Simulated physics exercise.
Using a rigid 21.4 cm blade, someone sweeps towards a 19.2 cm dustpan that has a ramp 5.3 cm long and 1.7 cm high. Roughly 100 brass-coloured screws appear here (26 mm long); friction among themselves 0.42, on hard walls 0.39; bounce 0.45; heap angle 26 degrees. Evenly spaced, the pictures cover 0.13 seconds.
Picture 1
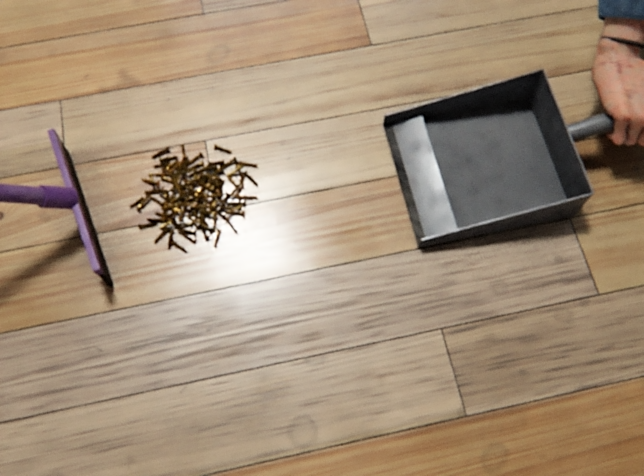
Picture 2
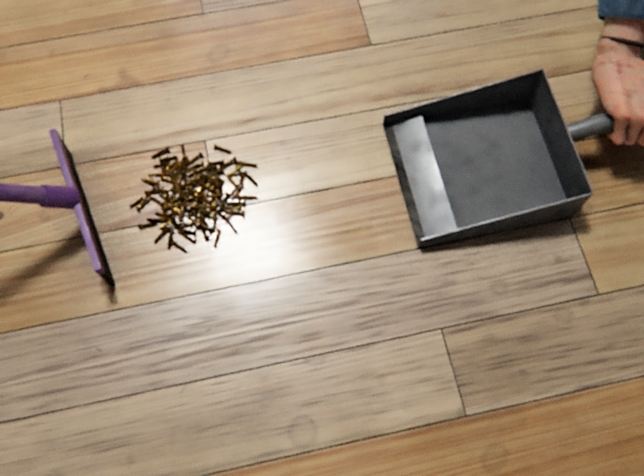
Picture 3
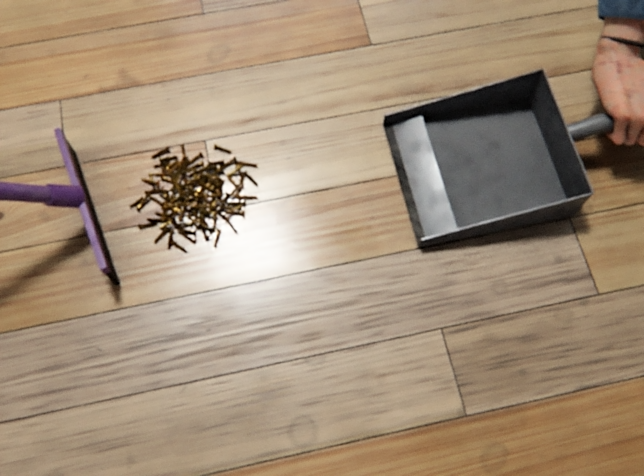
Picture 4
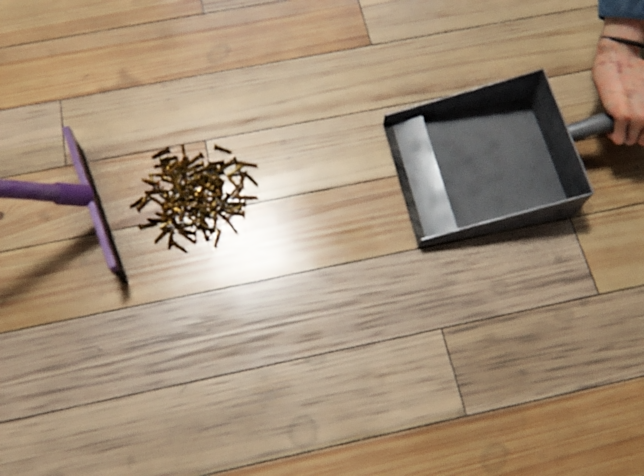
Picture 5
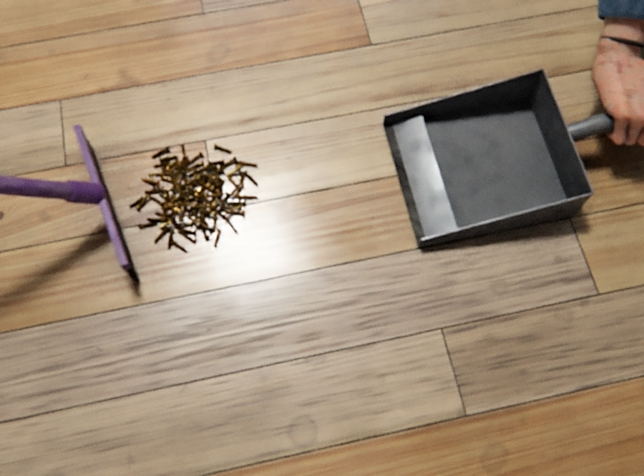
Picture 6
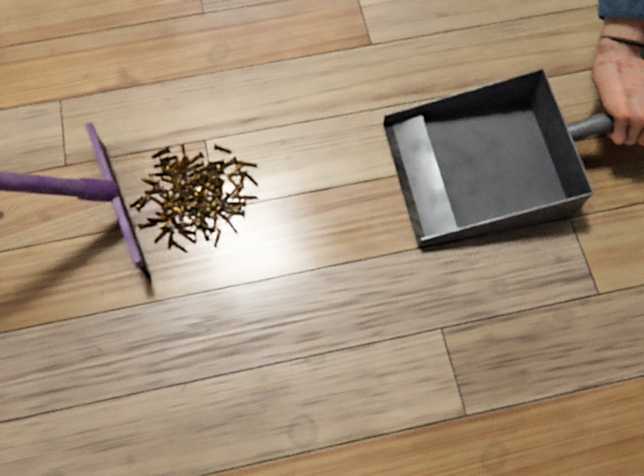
A purple blade slides a short way right, up close to a pile of brass-coloured screws.
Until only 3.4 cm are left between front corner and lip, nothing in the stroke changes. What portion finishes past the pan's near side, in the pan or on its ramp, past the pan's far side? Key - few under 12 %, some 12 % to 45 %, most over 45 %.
Near side: Few. Pan: Few. Far side: Some.
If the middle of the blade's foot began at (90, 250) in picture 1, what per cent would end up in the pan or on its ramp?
The pan and its ramp would take some 5 per cent.
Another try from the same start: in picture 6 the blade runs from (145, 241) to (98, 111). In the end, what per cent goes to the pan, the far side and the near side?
Pan 0, far 60, near 0.
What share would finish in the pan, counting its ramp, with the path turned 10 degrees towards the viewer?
About 5 percent would end up there.
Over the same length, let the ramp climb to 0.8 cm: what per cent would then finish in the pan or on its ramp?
With that ramp, near 5 per cent.
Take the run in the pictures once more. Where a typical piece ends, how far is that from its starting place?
It works out to roughly 26 cm.
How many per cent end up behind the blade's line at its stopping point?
Some 0 per cent.
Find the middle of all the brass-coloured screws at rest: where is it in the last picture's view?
I'd say roughly (374, 152).
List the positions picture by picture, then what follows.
Blade from (98, 270) to (54, 136), moved 0.0 cm, 0 of the pieces shifted so far; middle of the pieces at (193, 192); pan at (489, 166), in the first frame.
Blade from (100, 270) to (56, 136), moved 0.2 cm, 0 of the pieces shifted so far; middle of the pieces at (192, 192), in the second frame.
Blade from (105, 269) to (61, 135), moved 0.8 cm, 0 of the pieces shifted so far; middle of the pieces at (193, 192), in the third frame.
Blade from (114, 267) to (69, 134), moved 1.9 cm, 0 of the pieces shifted so far; middle of the pieces at (193, 192), in the fourth frame.
Blade from (126, 265) to (80, 132), moved 3.4 cm, 0 of the pieces shifted so far; middle of the pieces at (193, 191), in the fifth frame.
Blade from (139, 263) to (92, 130), moved 5.0 cm, 0 of the pieces shifted so far; middle of the pieces at (193, 191); pan at (489, 166), in the sixth frame.
Then, 0.27 s after the last picture, middle of the blade 22 cm from the lip; 0 % over the lip, far side 15 %, near side 0 %.
Then, 0.44 s after the last picture, middle of the blade 11 cm from the lip; 0 % over the lip, far side 15 %, near side 0 %.
Then, 0.74 s after the last picture, middle of the blade 6 cm from the lip; 5 % over the lip, far side 15 %, near side 0 %.
In the end, near side 0 %, pan 5 %, far side 15 %, in front of the lip or behind the blade 80 %.
